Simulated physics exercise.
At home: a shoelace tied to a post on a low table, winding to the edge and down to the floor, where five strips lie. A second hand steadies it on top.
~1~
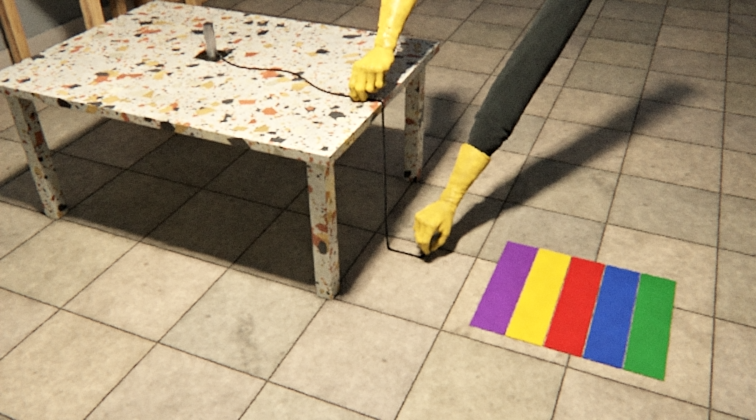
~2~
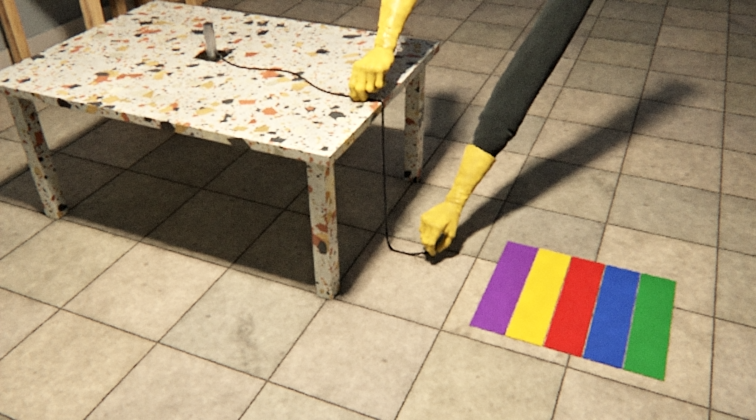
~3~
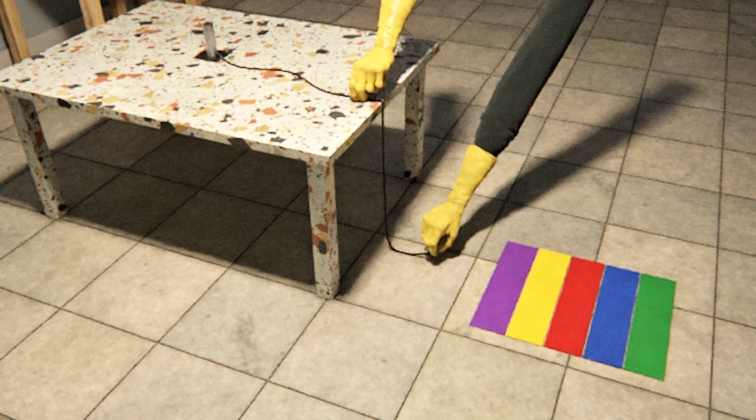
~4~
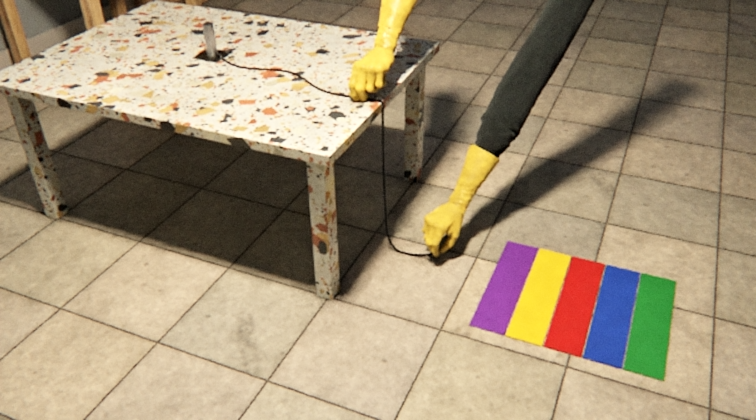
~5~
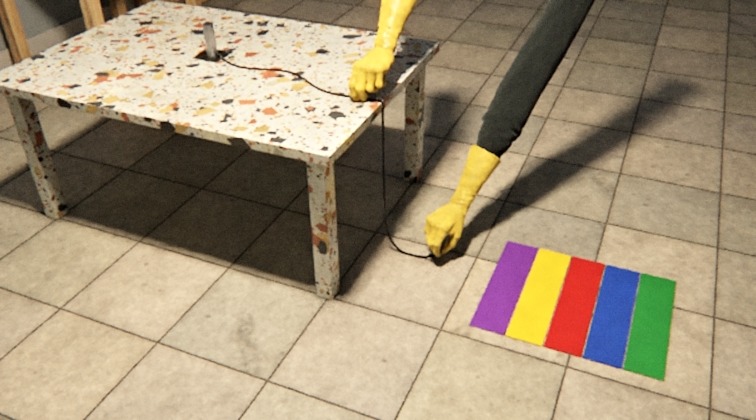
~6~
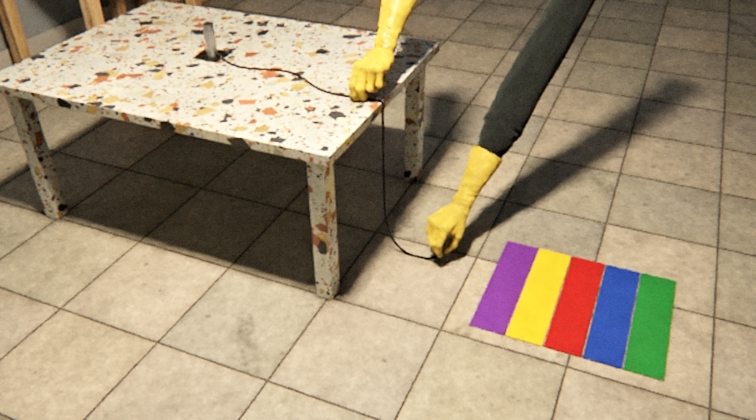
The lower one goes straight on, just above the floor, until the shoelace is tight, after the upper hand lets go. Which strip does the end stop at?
The yellow one.
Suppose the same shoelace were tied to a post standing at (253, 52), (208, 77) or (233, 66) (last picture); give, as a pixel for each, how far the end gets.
Results per try: (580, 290); (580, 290); (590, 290).
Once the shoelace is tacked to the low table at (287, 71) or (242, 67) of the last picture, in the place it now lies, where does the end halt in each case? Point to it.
Pixel positions per try: (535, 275); (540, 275).
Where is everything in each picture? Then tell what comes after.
The first picture shows end (430, 249); purple (493, 313); yellow (530, 323); red (567, 333); blue (607, 344); green (647, 355).
The second picture shows end (435, 251); shoelace through (235, 65) (292, 73) (336, 94) (383, 123) (385, 185) (387, 238).
The third picture shows end (437, 251).
The fourth picture shows end (439, 252); shoelace through (235, 65) (292, 73) (336, 94) (383, 123) (384, 185) (389, 239).
The fifth picture shows end (441, 252).
The sixth picture shows end (443, 253); shoelace through (235, 65) (292, 73) (336, 94) (383, 123) (384, 185) (393, 239).
A little later, end near (487, 264); short of the strips.
Next, end near (521, 273); over purple.
When it is tight, end near (542, 278); over yellow. The yellow one.
